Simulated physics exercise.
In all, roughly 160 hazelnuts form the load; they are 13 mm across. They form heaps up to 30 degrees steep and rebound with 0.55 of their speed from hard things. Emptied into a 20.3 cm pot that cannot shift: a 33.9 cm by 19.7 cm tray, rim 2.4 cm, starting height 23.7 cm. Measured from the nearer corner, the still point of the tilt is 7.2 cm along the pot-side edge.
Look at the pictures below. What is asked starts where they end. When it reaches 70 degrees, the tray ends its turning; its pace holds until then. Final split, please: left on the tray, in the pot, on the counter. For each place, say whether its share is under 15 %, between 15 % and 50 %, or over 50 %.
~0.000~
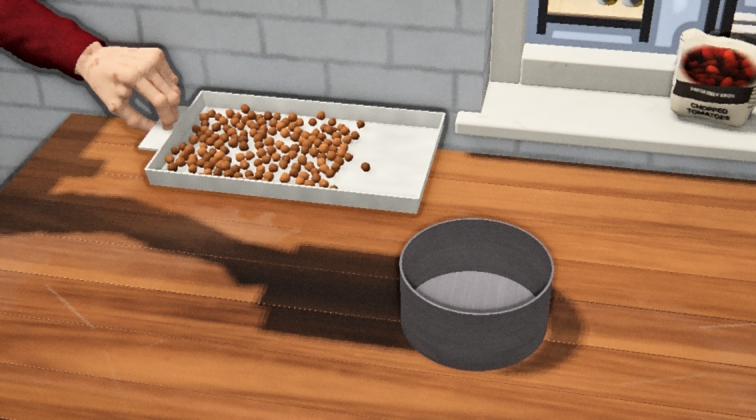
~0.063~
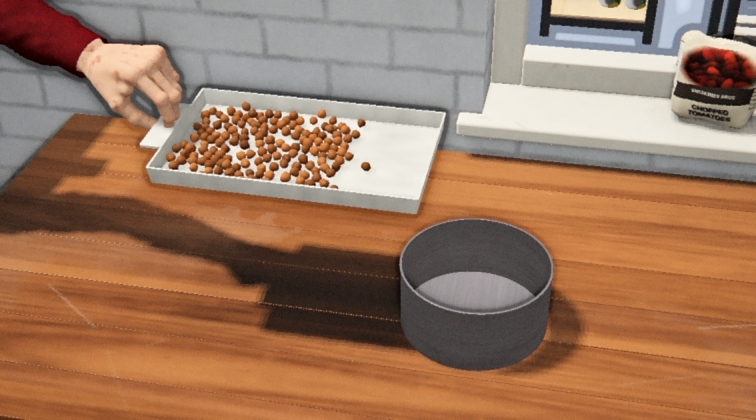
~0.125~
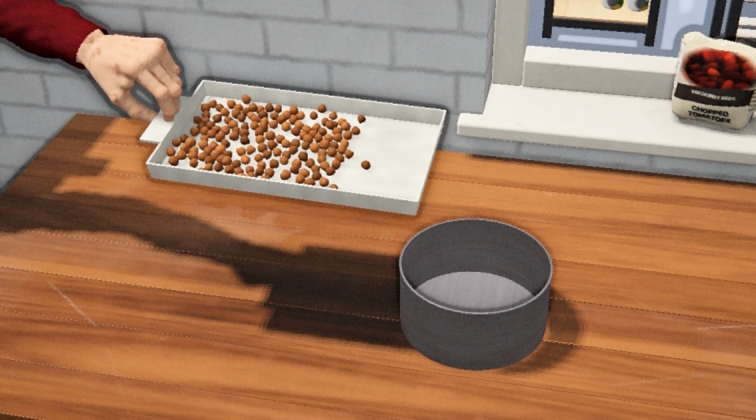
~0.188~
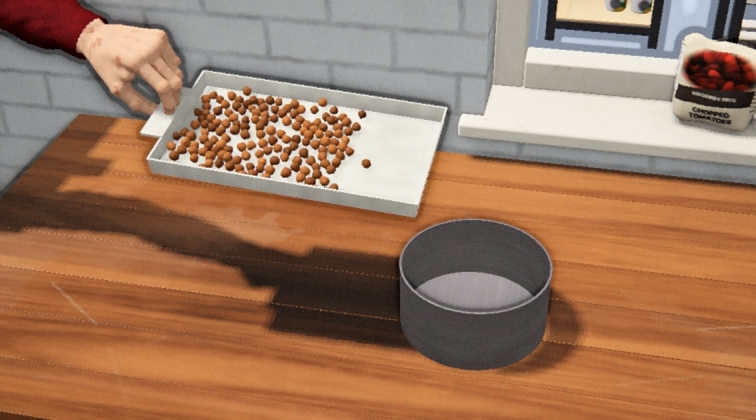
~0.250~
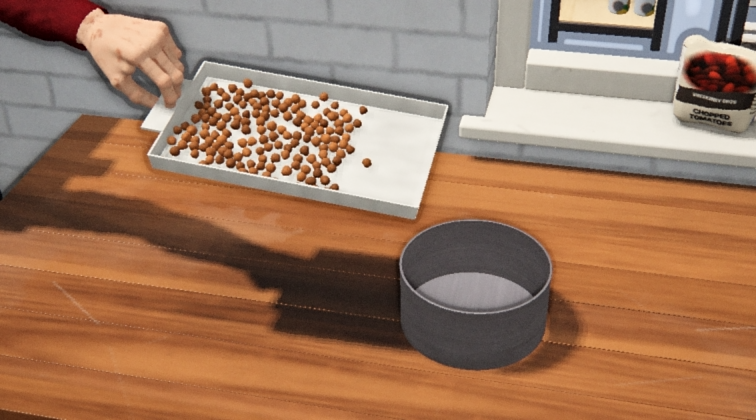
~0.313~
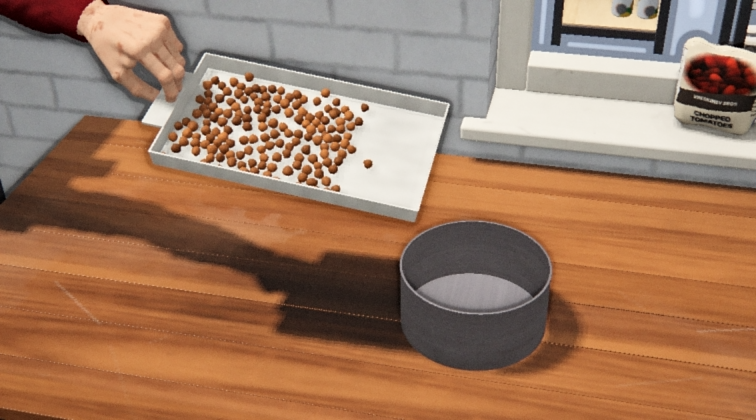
Tray: Over 50 %; pot: Under 15 %; counter: Under 15 %.
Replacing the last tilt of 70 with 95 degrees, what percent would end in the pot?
In that case some 10 per cent.
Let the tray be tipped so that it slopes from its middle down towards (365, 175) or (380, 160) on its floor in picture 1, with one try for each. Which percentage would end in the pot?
I'd put it at about 5 per cent for the first tilt and about 10 per cent for the second.
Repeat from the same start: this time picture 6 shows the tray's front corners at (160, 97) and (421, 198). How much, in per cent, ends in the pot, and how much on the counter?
Per cent by place - pot 20, counter 5.
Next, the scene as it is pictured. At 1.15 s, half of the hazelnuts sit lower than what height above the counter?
I'd put it near 30 cm.
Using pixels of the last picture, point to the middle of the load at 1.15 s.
The load's centre is near (315, 154) at that time.
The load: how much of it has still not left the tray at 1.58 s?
Something like 100 percent, roughly.
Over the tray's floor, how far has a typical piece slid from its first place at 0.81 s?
Displacement on the tray: Roughly 7 cm.
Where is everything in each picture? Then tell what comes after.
The first frame shows tray tilt 0 degrees, front corners at (148, 168) and (416, 197); middle of the pieces at (272, 150); pot at (476, 263).
The second frame shows tray tilt 1 degrees, front corners at (149, 166) and (416, 198); middle of the pieces at (272, 149).
The third frame shows tray tilt 3 degrees, front corners at (150, 162) and (416, 199), lowest corner right front; middle of the pieces at (272, 145).
The fourth frame shows tray tilt 7 degrees, front corners at (150, 158) and (416, 202), lowest corner right front; middle of the pieces at (273, 140).
The fifth frame shows tray tilt 10 degrees, front corners at (151, 154) and (416, 205), lowest corner right front; middle of the pieces at (274, 136).
The sixth frame shows tray tilt 14 degrees, front corners at (152, 150) and (416, 209), lowest corner right front; middle of the pieces at (275, 134); pot at (476, 264). The tray's pace is about 55 degrees a second.
After 0.81 s, tilt 40 degrees; the tray holds 100 %, the pot 0 %.
Then, at 1.15 s, tilt 58 degrees; the tray holds 100 %, the pot 0 %.
After 1.58 s, tilt 70 degrees; the tray holds 100 %, the pot 0 %.
By 1.9 s all is still; tray 100 %, pot 0 %, counter 0 %.
